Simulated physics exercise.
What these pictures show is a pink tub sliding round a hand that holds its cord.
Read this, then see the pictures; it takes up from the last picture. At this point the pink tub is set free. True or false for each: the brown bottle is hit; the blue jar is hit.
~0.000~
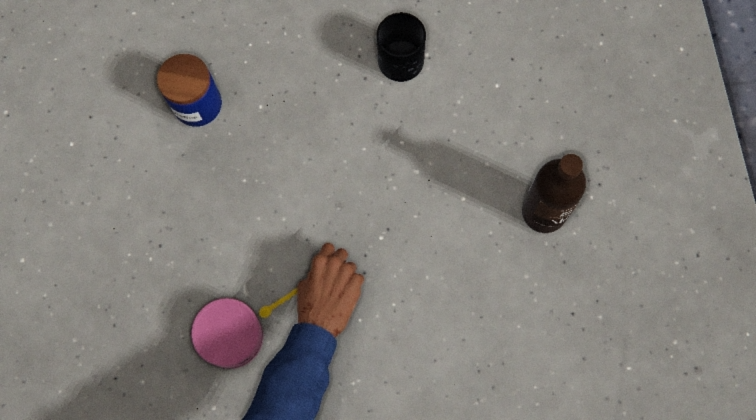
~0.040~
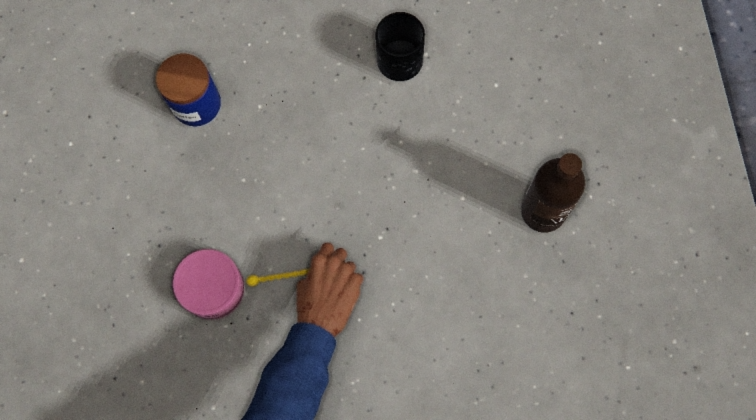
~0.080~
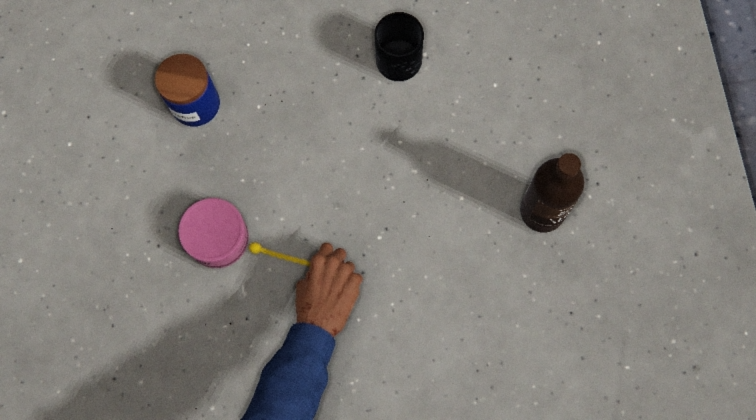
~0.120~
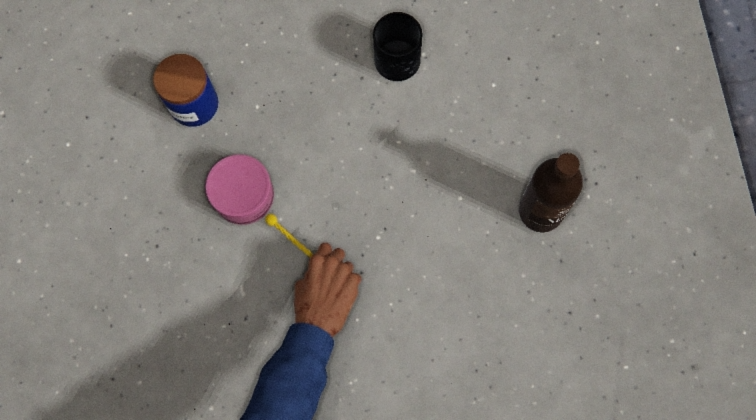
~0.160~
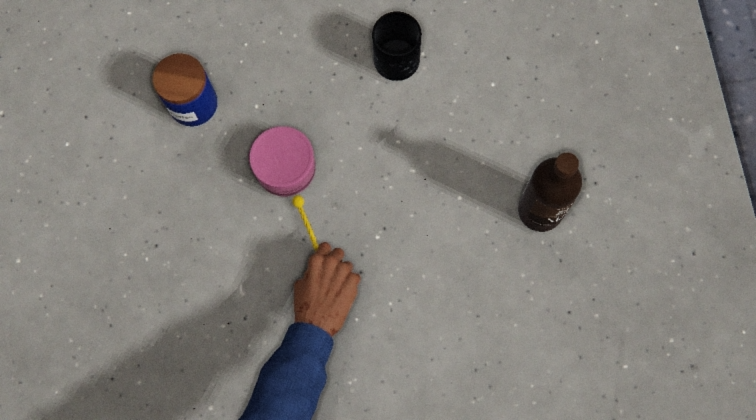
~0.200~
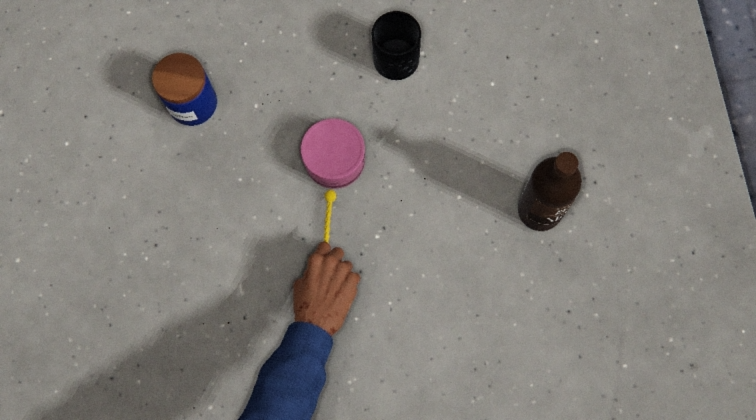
Brown bottle is hit: True; blue jar is hit: False.
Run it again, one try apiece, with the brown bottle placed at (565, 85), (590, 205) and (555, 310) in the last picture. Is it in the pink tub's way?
Taking the spots in order, it is left alone at the first, gets contacted at the second and is left alone at the third.
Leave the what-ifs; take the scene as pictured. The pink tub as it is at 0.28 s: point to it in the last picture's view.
I'd say close to (430, 177).
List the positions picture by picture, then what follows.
The first picture shows pink tub (225, 332); brown bottle (572, 164); blue jar (183, 77); black mug (401, 34).
The second picture shows pink tub (206, 282).
The third picture shows pink tub (211, 229).
The fourth picture shows pink tub (238, 185).
The fifth picture shows pink tub (281, 156).
The sixth picture shows pink tub (332, 148); brown bottle (567, 162); blue jar (178, 76); black mug (396, 33); going round clockwise.
Around 0.28 s, tub near (430, 177).
Around 0.40 s, tub near (541, 206); brown bottle pushed aside.
Finally, tub near (630, 228); brown bottle knocked over. The brown bottle takes the knock and the blue jar stays untouched.
